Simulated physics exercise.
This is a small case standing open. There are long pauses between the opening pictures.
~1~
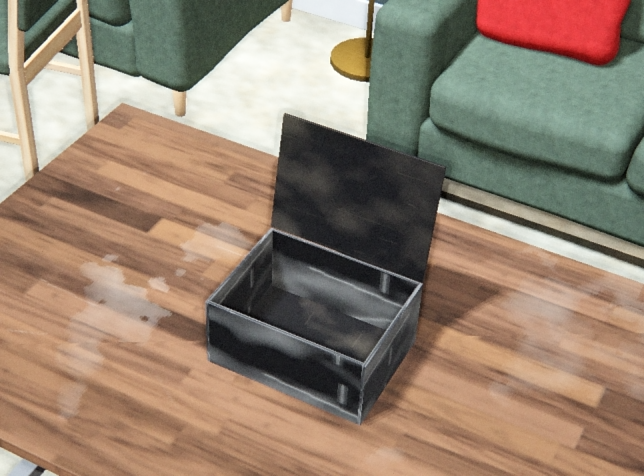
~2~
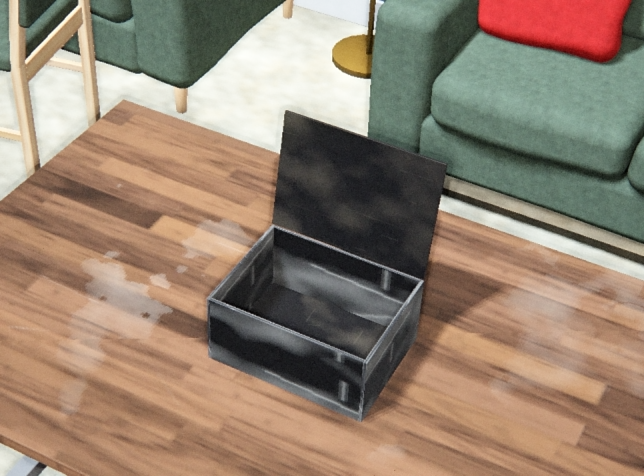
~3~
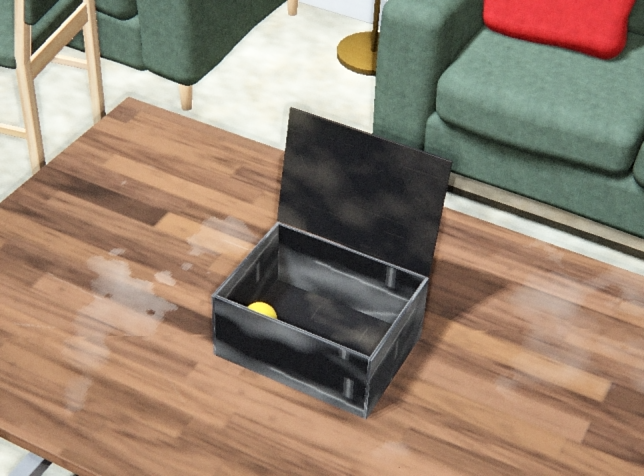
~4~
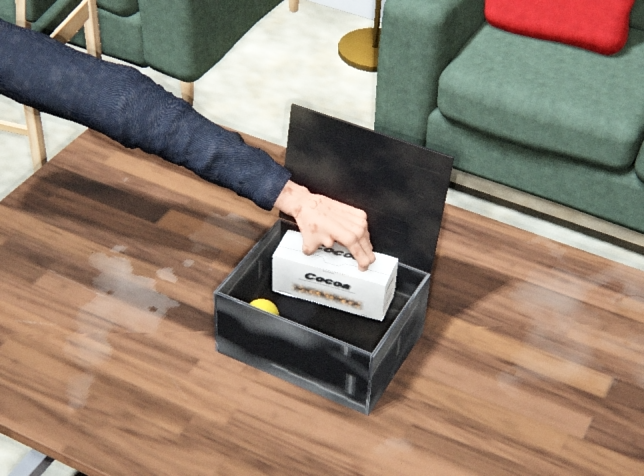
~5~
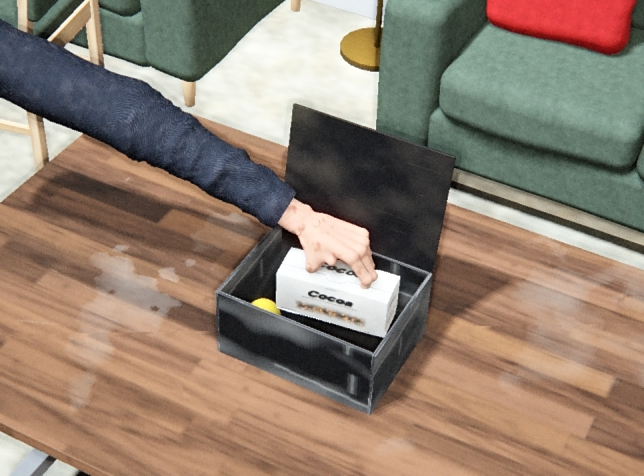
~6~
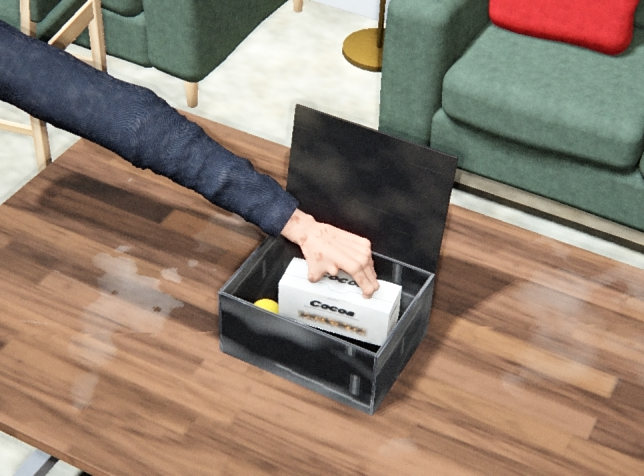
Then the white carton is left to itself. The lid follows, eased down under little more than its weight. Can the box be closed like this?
As it turns out, it sits on the rim.
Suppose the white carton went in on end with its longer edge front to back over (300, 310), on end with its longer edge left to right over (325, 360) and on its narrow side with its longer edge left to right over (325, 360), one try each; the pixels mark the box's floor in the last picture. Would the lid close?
In the first case it stays ajar; in the second case it stays ajar; in the third case it shuts flat.
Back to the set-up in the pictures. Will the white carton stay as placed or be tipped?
The white carton stays as placed.
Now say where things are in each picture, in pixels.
In the first frame, the last thing is not in view yet.
In the second frame, the last thing is not in view yet.
In the third frame, the last thing is not in view yet.
In the fourth frame, still above its spot; white carton (334, 275).
In the fifth frame, still above its spot; white carton (337, 292).
In the sixth frame, put in, still held; white carton (339, 302).
Then, 1.00 s past the last view, lid starting down; white carton displaced a little near (338, 330).
Then, 1.60 s past the last view, lid 59° above the rim; white carton displaced a little near (338, 330).
Then, 2.10 s past the last view, lid 15° above the rim; white carton displaced a little near (338, 330).
Finally, lid shut; moved from the start, white carton; yellow lemon still in place. Final places as the last picture's camera would see them, white carton near (338, 330).
